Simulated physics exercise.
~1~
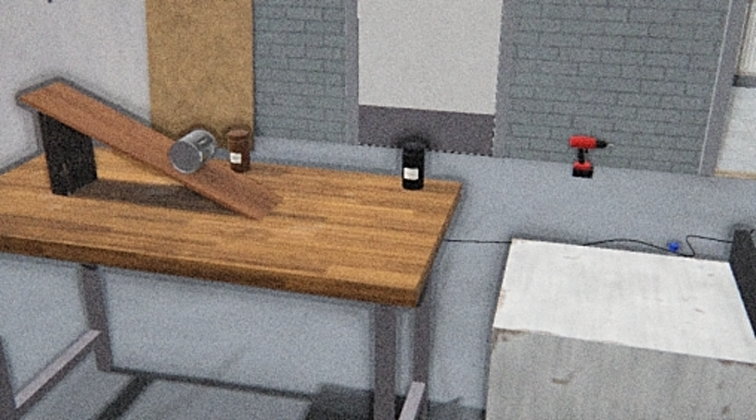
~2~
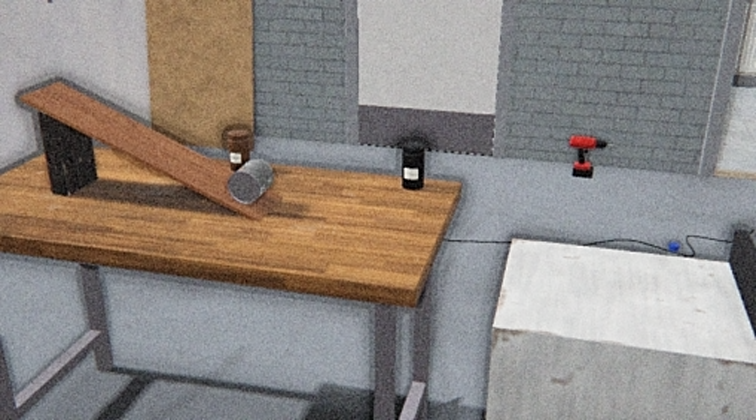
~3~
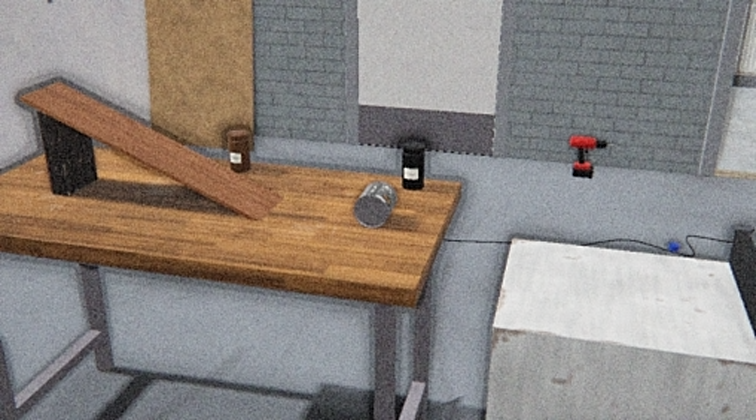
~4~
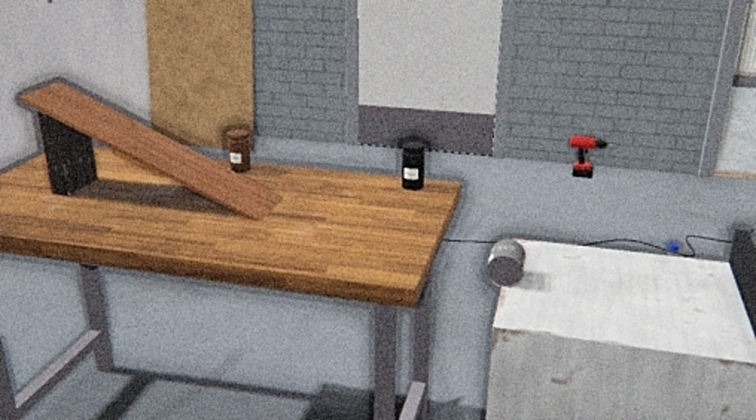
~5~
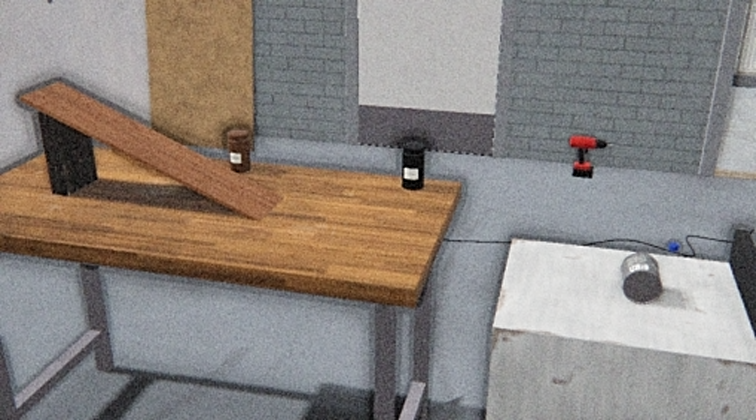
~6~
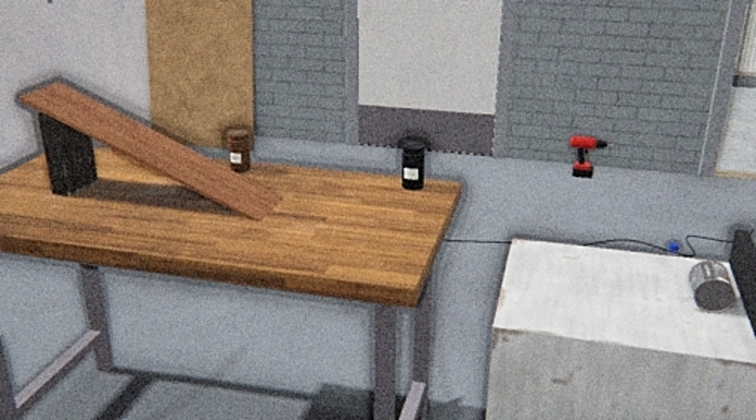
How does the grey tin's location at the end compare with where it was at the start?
At the start the grey tin was on the wooden ramp on the table, and at the end it was on top of the lower white-topped cabinet, near its right end.
In a workshop, a grey tin rolled down a wooden ramp and across the tabletop, cleared the gap onto the lower white-topped cabinet, and ended up near its right end, while the brown and black jars stayed put on the table.
